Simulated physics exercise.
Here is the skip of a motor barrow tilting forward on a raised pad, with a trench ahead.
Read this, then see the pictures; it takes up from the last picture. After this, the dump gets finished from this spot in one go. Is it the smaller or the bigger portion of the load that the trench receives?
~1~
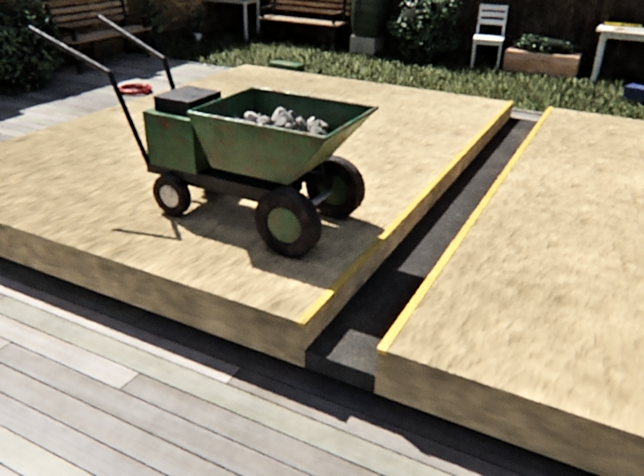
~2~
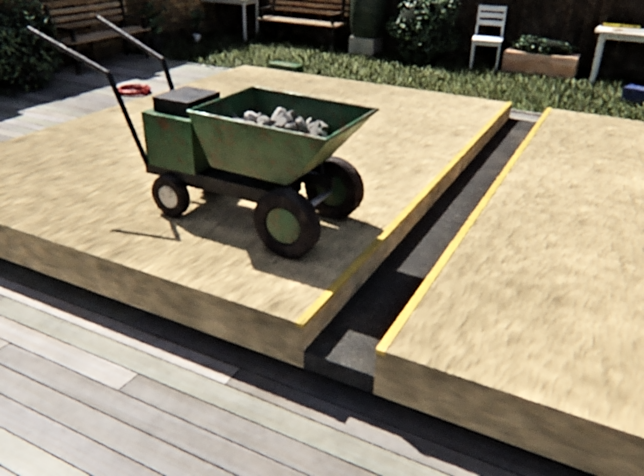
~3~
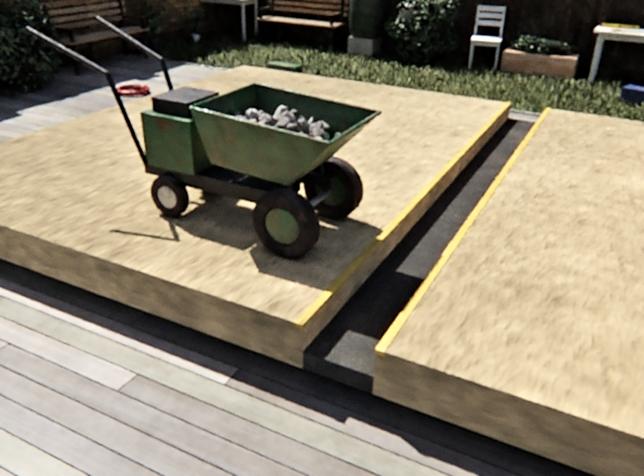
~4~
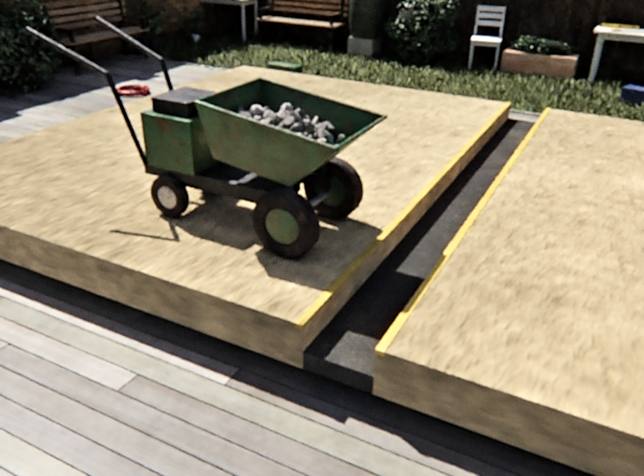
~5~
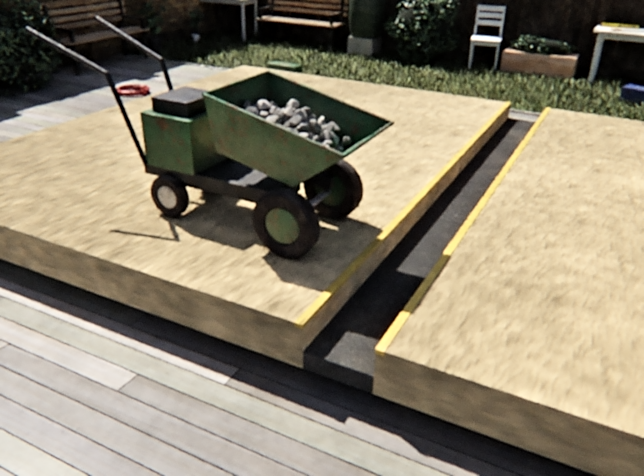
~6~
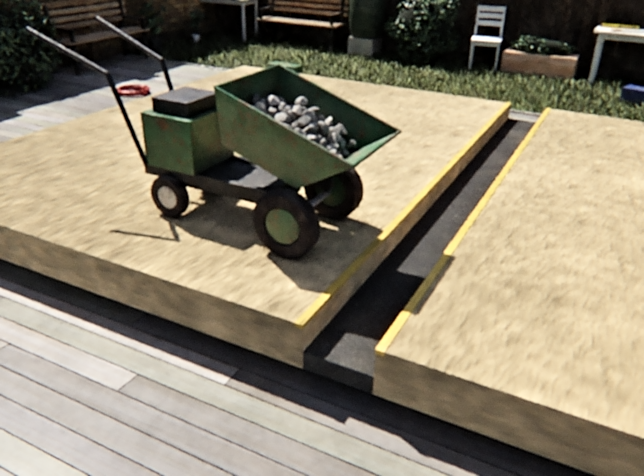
I expect the trench to get most of the load.
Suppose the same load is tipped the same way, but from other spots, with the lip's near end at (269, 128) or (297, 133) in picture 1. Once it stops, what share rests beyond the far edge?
Roughly 0 percent first, then roughly 0 percent.
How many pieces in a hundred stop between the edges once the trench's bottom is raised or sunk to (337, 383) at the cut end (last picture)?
Close to 90 per cent, I reckon.
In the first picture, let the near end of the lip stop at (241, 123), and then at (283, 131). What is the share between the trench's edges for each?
About 20 %, then 70 %.
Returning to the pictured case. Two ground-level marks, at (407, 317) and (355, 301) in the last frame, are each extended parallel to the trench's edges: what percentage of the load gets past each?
Around 10 in a hundred for the first, 70 in a hundred for the second.
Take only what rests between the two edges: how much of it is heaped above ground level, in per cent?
It comes to 5 per cent or so.
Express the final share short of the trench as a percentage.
It works out to roughly 0 percent.
Soon, skip tipped steeply; all in the skip.
A while on, skip tipped right over; about two thirds in the skip; about a third in or heaped over the trench; a stray few beyond it.
Towards the end, skip tipped right over; about a quarter in the skip; about two thirds in or heaped over the trench; a small part beyond it.
Finally, skip tipped right over; about a quarter in the skip; about two thirds in or heaped over the trench; a small part beyond it.
